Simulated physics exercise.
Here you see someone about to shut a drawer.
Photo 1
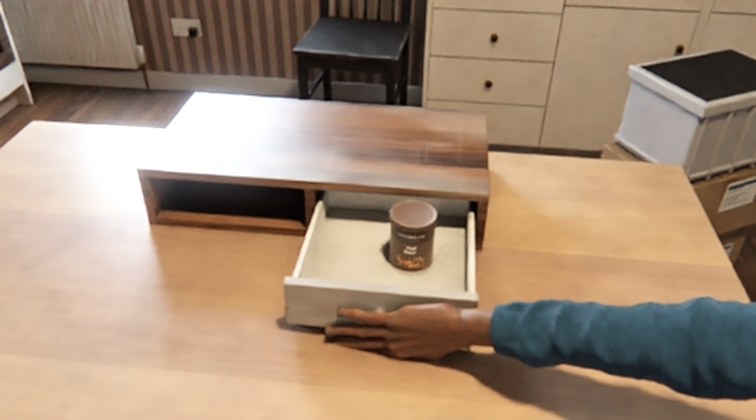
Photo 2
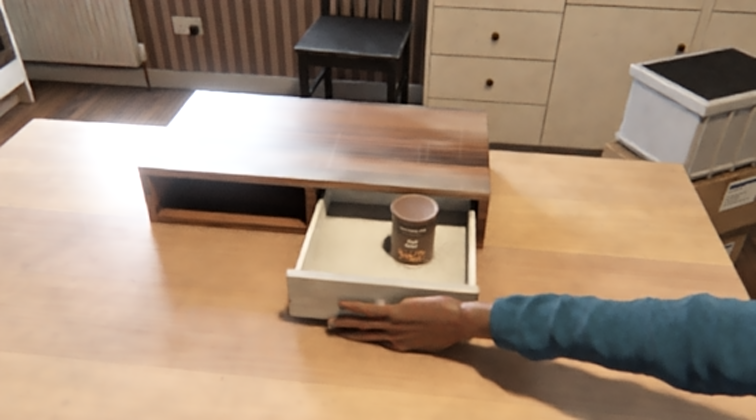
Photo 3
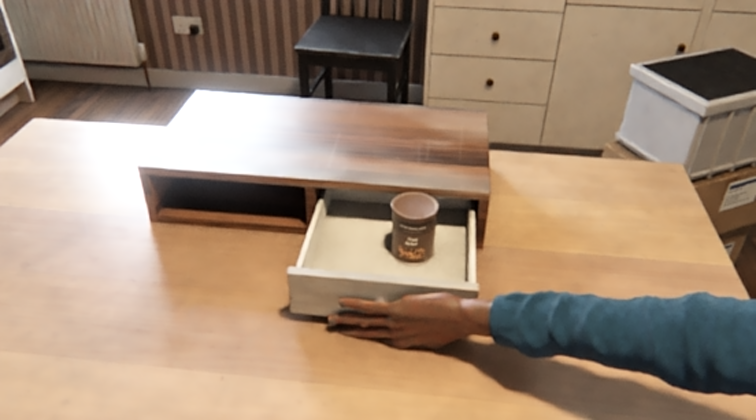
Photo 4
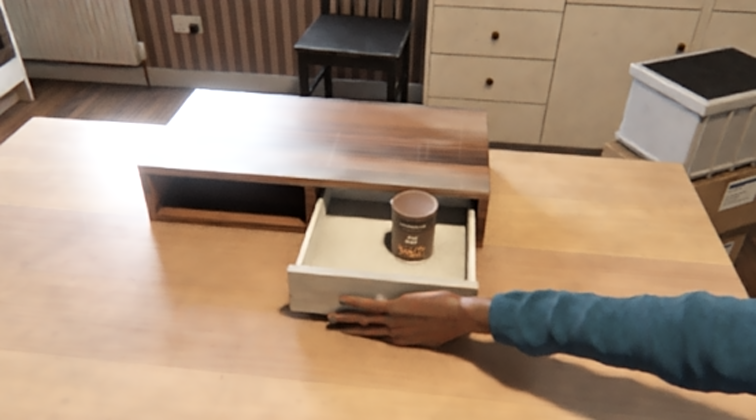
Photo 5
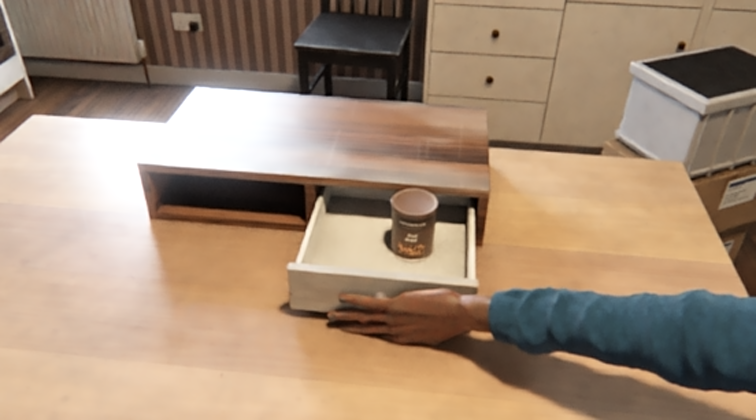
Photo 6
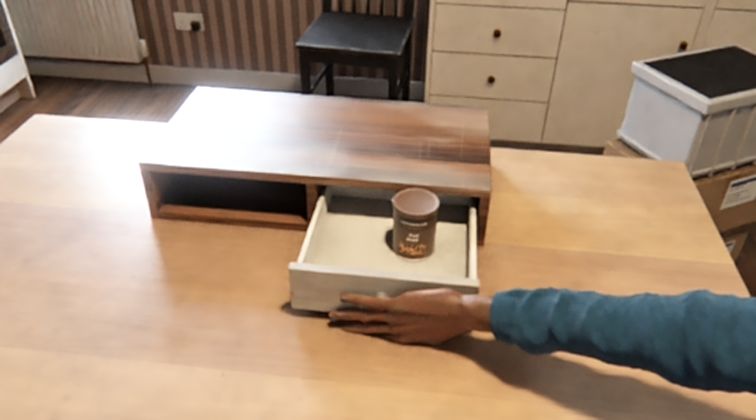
On a wooden table, a hand rests against an open drawer holding a brown pot, barely moving.
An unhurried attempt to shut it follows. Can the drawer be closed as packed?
Result: Drawer sticks.
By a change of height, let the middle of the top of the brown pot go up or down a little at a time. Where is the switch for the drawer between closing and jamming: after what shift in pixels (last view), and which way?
Roughly 12 pixels downward.
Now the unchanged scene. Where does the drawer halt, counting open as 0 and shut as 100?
It halts at about 55 percent of the way.
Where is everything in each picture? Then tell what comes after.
In the first picture, drawer (389, 251) wide open; brown pot (412, 238).
In the second picture, drawer (391, 245) wide open; chest (326, 163).
In the third picture, drawer (391, 242) wide open; brown pot (414, 229).
In the fourth picture, drawer (391, 240) wide open; chest (326, 162).
In the fifth picture, drawer (391, 239) wide open; brown pot (414, 226).
In the sixth picture, drawer (392, 238) wide open; chest (328, 160).
Then, 0.34 s past the last view, drawer starting in.
Then, 0.56 s past the last view, drawer about half in.
Finally, the drawer will not close.
